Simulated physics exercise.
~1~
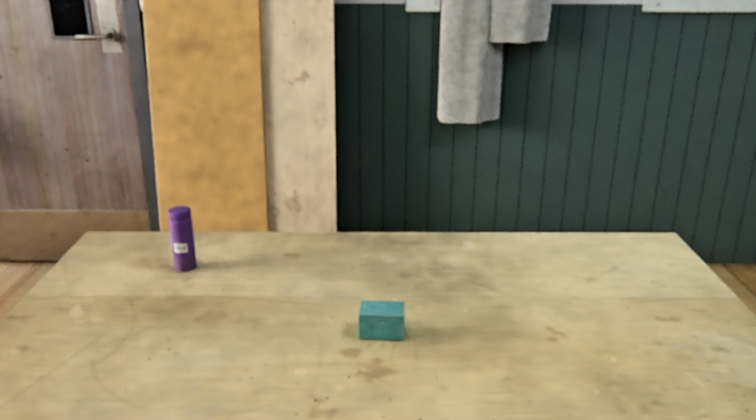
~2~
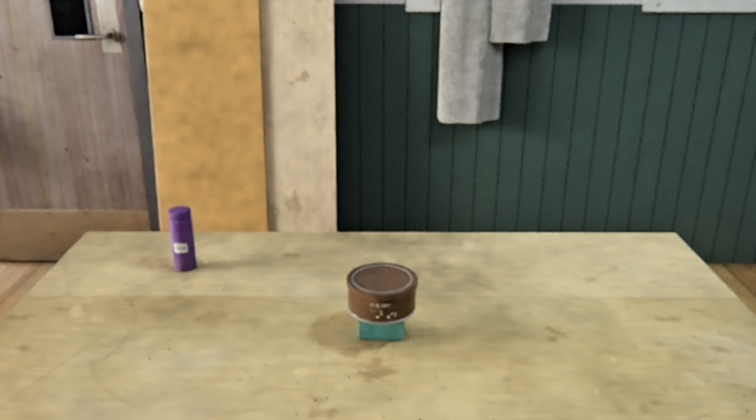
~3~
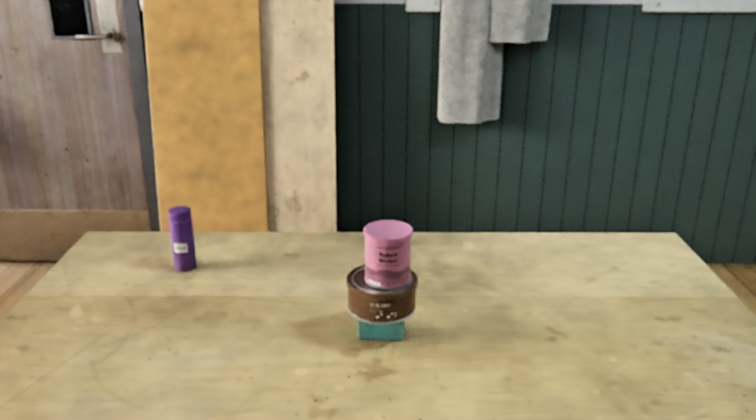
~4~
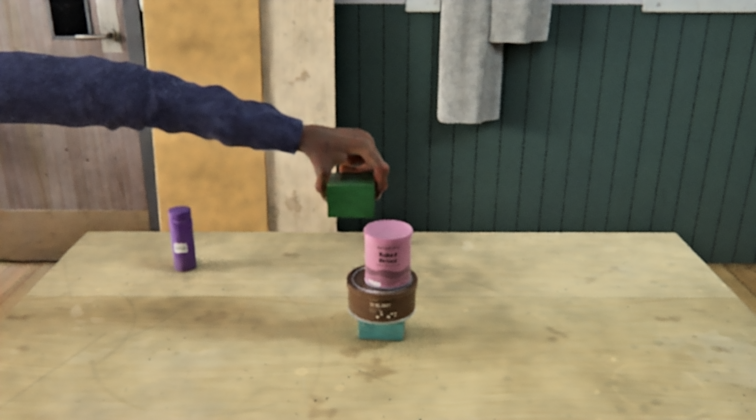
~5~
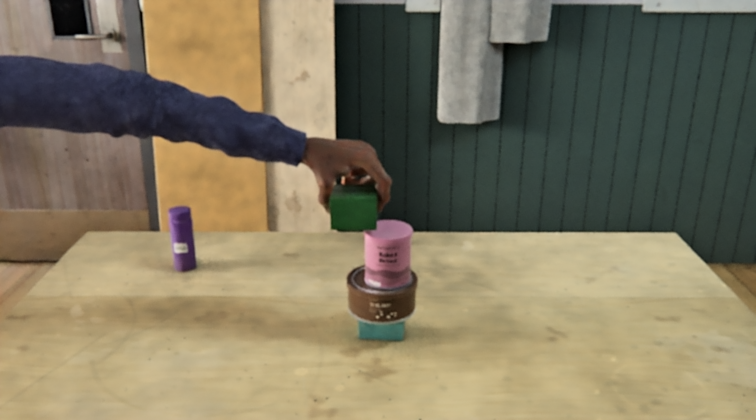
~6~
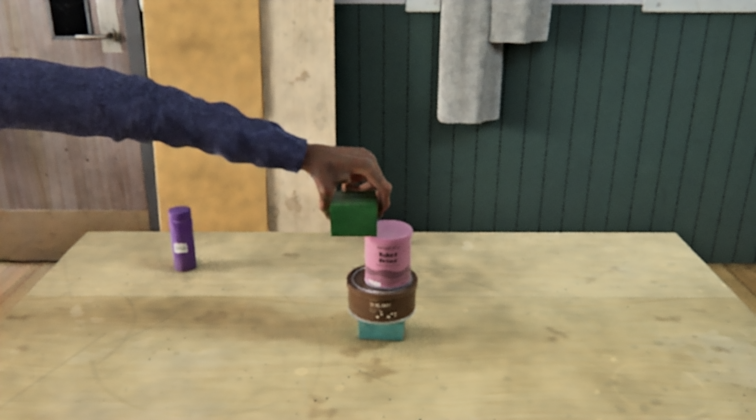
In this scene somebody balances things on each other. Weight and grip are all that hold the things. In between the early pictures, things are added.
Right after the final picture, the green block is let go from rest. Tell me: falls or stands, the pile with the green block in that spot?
Most likely the pile fails.
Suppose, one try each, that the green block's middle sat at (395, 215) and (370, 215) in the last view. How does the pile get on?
First case - pile steady; second case - pile steady.
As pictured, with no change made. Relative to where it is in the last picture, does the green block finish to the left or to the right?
To the left.
Then, 0.40 s later than the last frame, green block now fallen.
Then, 0.50 s later than the last frame, things are still on the move.
When it is over, fallen, green block; the other 4 as before. End places, in pixels of the last picture, green block near (196, 334). The pile gives way.
